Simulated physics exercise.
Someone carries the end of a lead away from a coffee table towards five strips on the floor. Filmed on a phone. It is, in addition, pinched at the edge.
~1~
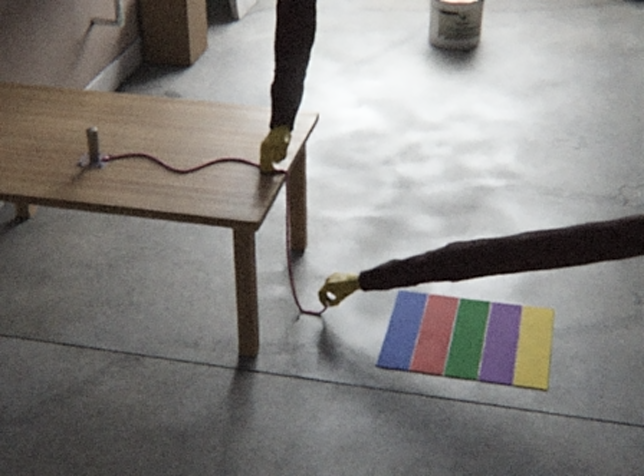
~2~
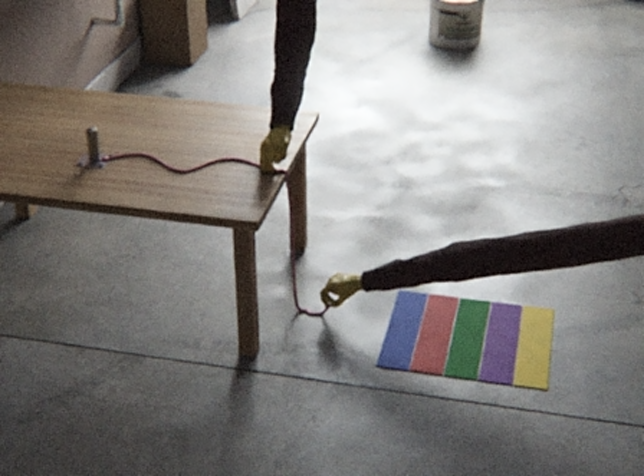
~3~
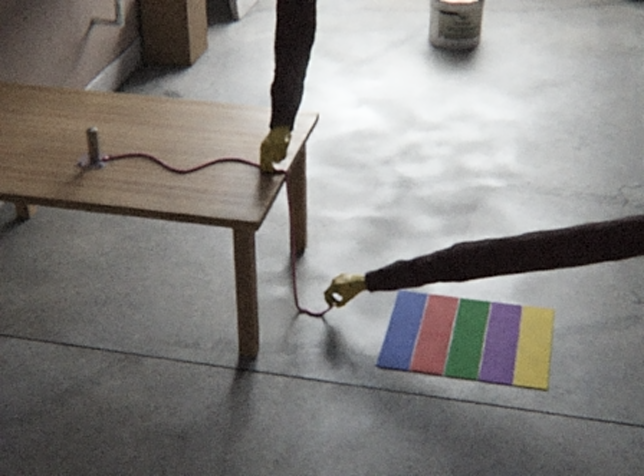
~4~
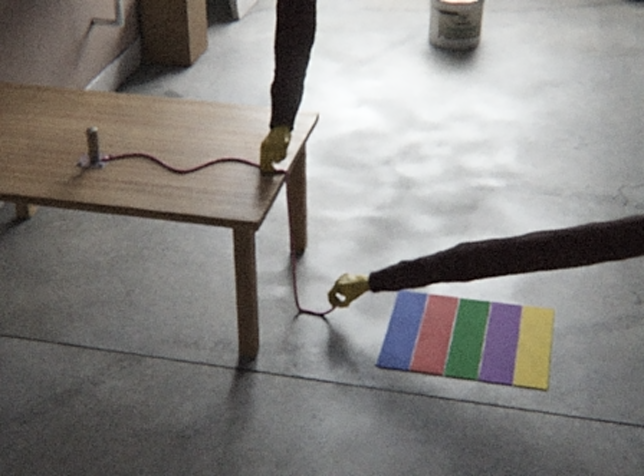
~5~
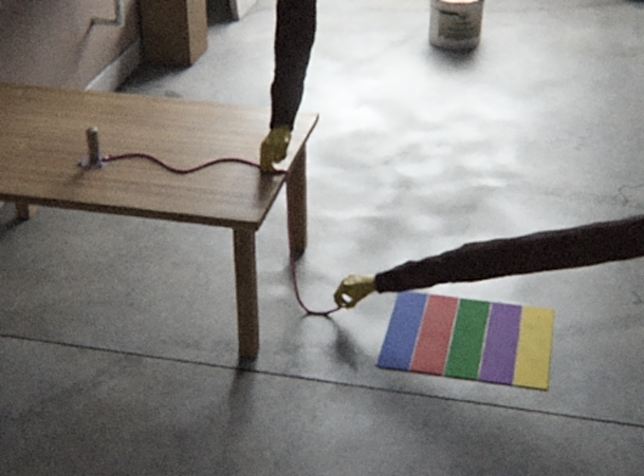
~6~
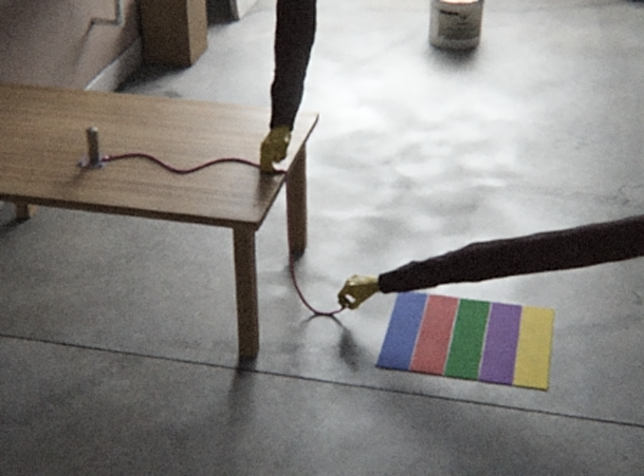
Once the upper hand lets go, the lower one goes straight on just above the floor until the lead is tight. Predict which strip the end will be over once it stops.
I would say the green strip.
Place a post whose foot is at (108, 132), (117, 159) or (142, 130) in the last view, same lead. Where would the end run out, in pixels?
Roughly (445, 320), (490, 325) and (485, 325), try by try.
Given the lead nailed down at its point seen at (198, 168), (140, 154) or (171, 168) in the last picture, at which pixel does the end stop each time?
Estimated spots in sequence: (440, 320), (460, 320), (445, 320).
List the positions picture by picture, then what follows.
In the first frame, end (328, 304); blue (396, 353); red (429, 358); green (463, 362); purple (497, 367); yellow (532, 372).
In the second frame, end (330, 304); lead through (135, 154) (181, 171) (239, 159) (287, 186) (292, 242) (296, 298).
In the third frame, end (334, 305).
In the fourth frame, end (337, 305); lead through (135, 154) (181, 171) (239, 159) (287, 186) (292, 242) (296, 298).
In the fifth frame, end (343, 306).
In the sixth frame, end (347, 307); lead through (135, 154) (181, 171) (239, 159) (287, 186) (289, 242) (302, 297).
Soon after, end near (409, 315); over blue.
Then, end near (445, 319); over red.
At full stretch, end near (466, 322); over green. The green one.
